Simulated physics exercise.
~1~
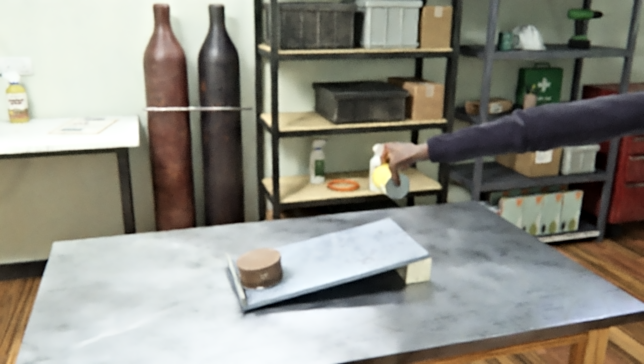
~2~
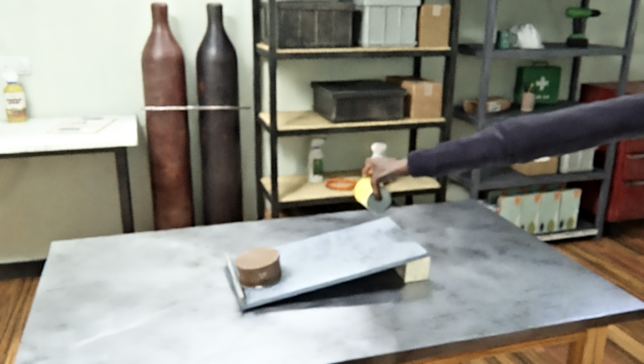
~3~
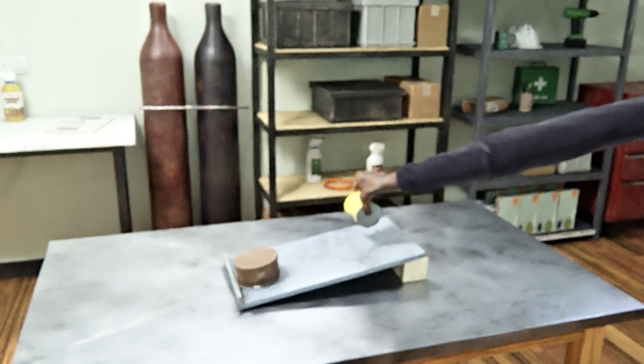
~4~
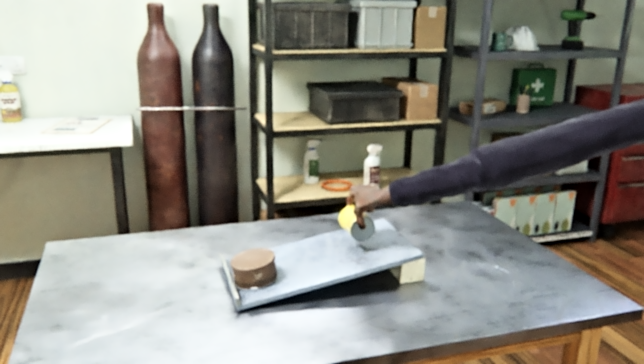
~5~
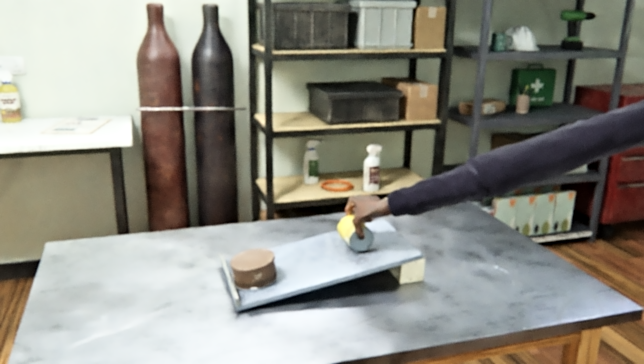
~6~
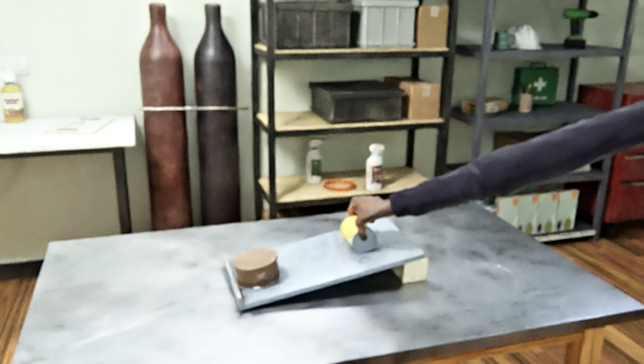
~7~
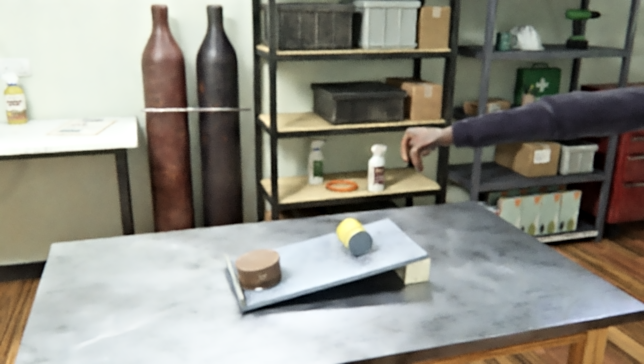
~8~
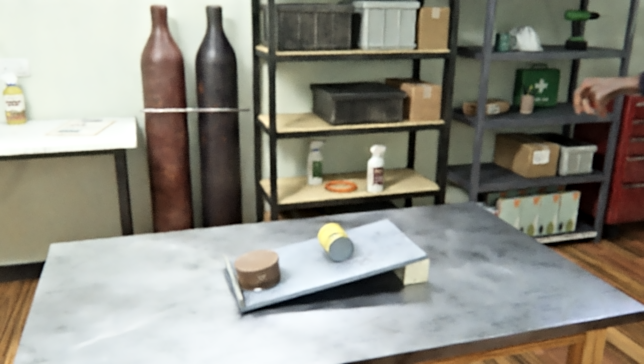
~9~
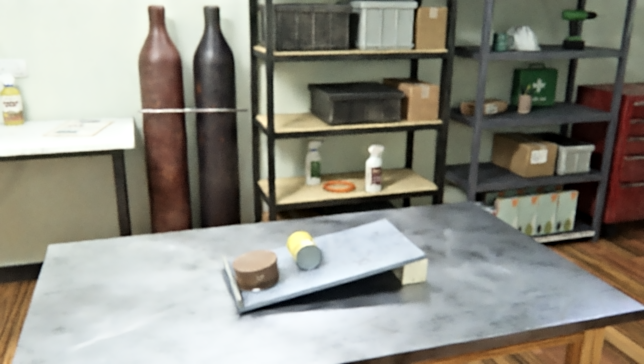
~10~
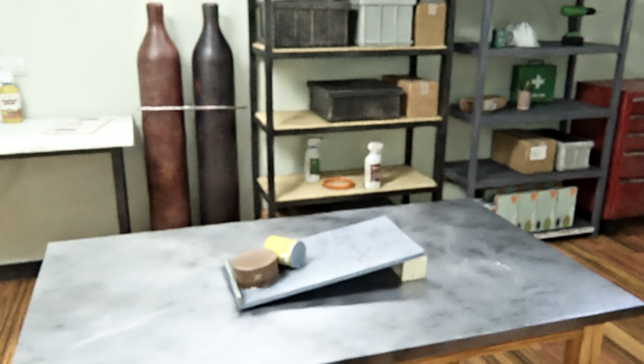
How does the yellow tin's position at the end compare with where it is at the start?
At the start the yellow tin is held in a hand above the raised right end of the board. By the end it lies on its side near the low left end, next to the brown tub.
